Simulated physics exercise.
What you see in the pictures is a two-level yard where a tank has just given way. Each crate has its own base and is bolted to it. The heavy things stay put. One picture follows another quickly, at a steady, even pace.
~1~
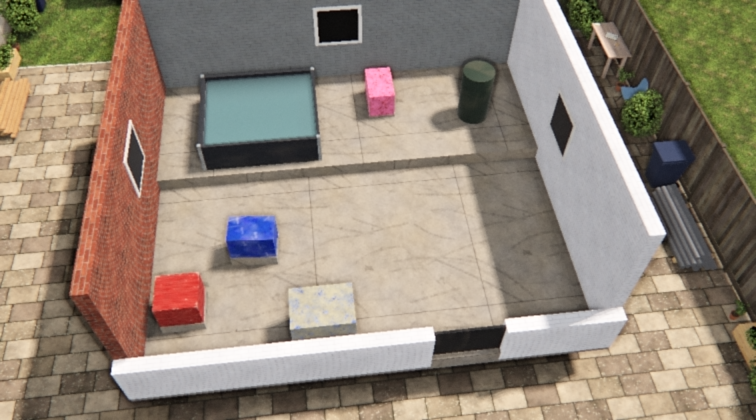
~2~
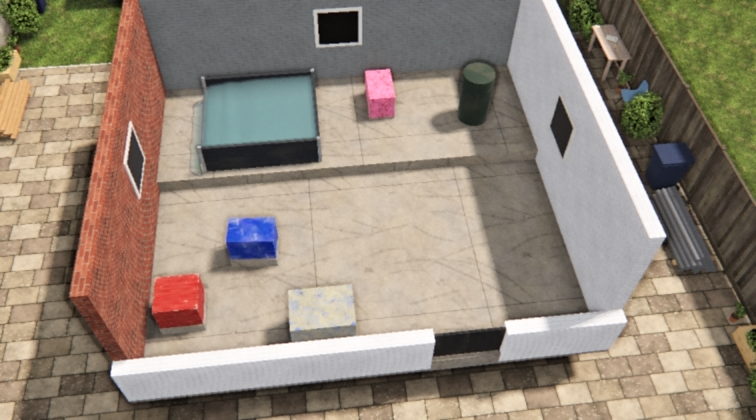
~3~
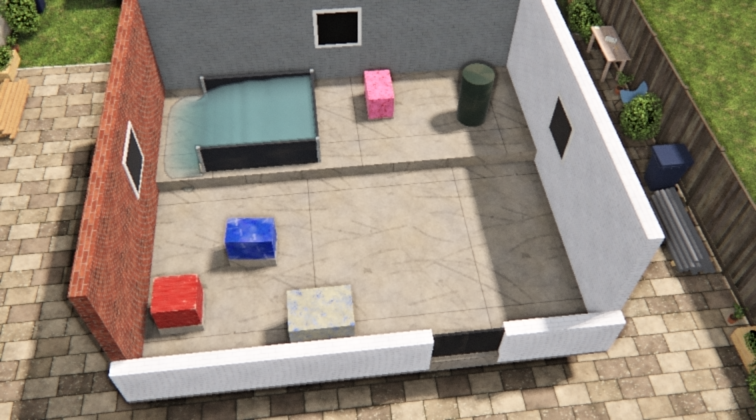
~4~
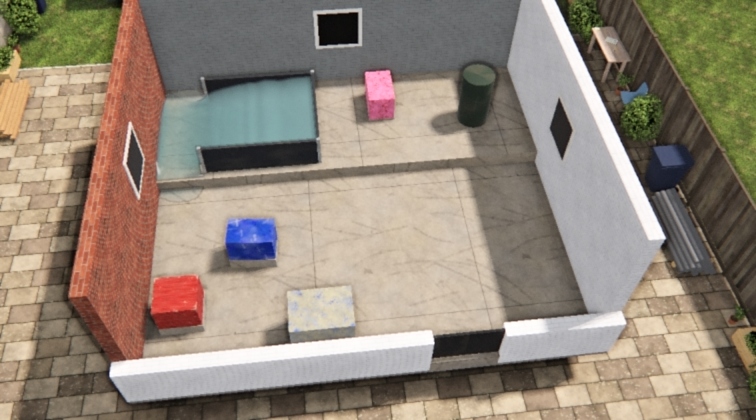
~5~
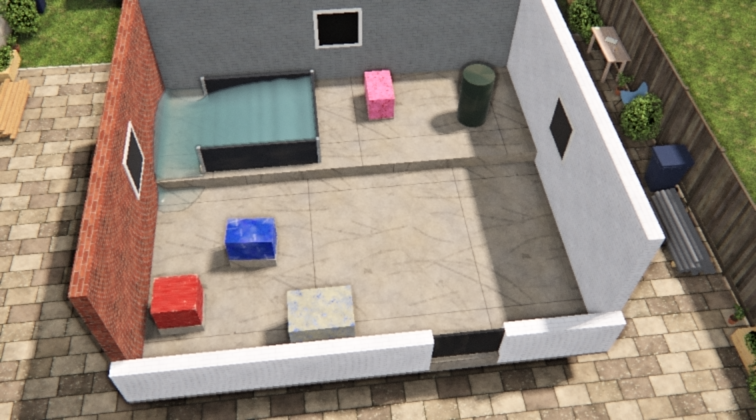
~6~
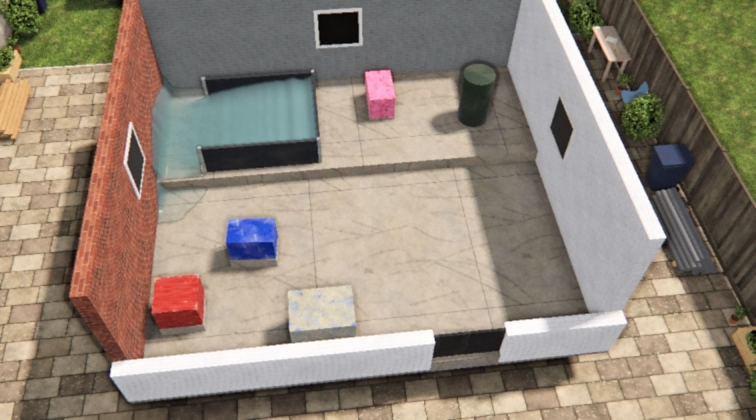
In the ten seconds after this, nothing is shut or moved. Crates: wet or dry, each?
In order: The red crate will be wet, the blue crate will not even get damp, the pink crate will be wet.
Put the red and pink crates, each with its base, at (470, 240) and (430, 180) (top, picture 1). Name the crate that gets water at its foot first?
Answer: The blue crate.
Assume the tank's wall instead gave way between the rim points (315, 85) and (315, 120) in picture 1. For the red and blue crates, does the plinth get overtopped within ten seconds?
Red crate: Untouched; blue crate: Untouched.
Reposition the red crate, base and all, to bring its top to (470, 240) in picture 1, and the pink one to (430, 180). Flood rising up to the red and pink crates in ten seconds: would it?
Red: Comes through dry. Pink: Gets drenched.
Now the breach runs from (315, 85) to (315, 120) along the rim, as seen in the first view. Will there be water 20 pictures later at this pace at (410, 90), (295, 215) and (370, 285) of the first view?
Read off point by point, the answer is soaking, not soaked, not soaked.
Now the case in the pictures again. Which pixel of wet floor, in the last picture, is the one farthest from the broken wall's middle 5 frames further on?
Somewhere about (152, 287).
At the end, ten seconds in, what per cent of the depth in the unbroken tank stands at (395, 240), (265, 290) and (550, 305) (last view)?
Estimate: 4, 16, 14 %.
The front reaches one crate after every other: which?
Looks like the pink crate to me.
A moment on, water covers 10 % of the floor; the red crate not reached, the blue crate not reached, the pink crate not reached.
Next, water covers 20 % of the floor; the red crate water round its plinth, the blue crate water round its plinth, the pink crate not reached.
Then, water covers 40 % of the floor; the red crate water round its plinth, the blue crate water round its plinth, the pink crate water round its plinth.
Later, water covers 70 % of the floor; the red crate water round its plinth, the blue crate water round its plinth, the pink crate water round its plinth.
In the end, water covers 95 % of the floor; the red crate was topped, the blue crate stayed above the water, the pink crate was topped.
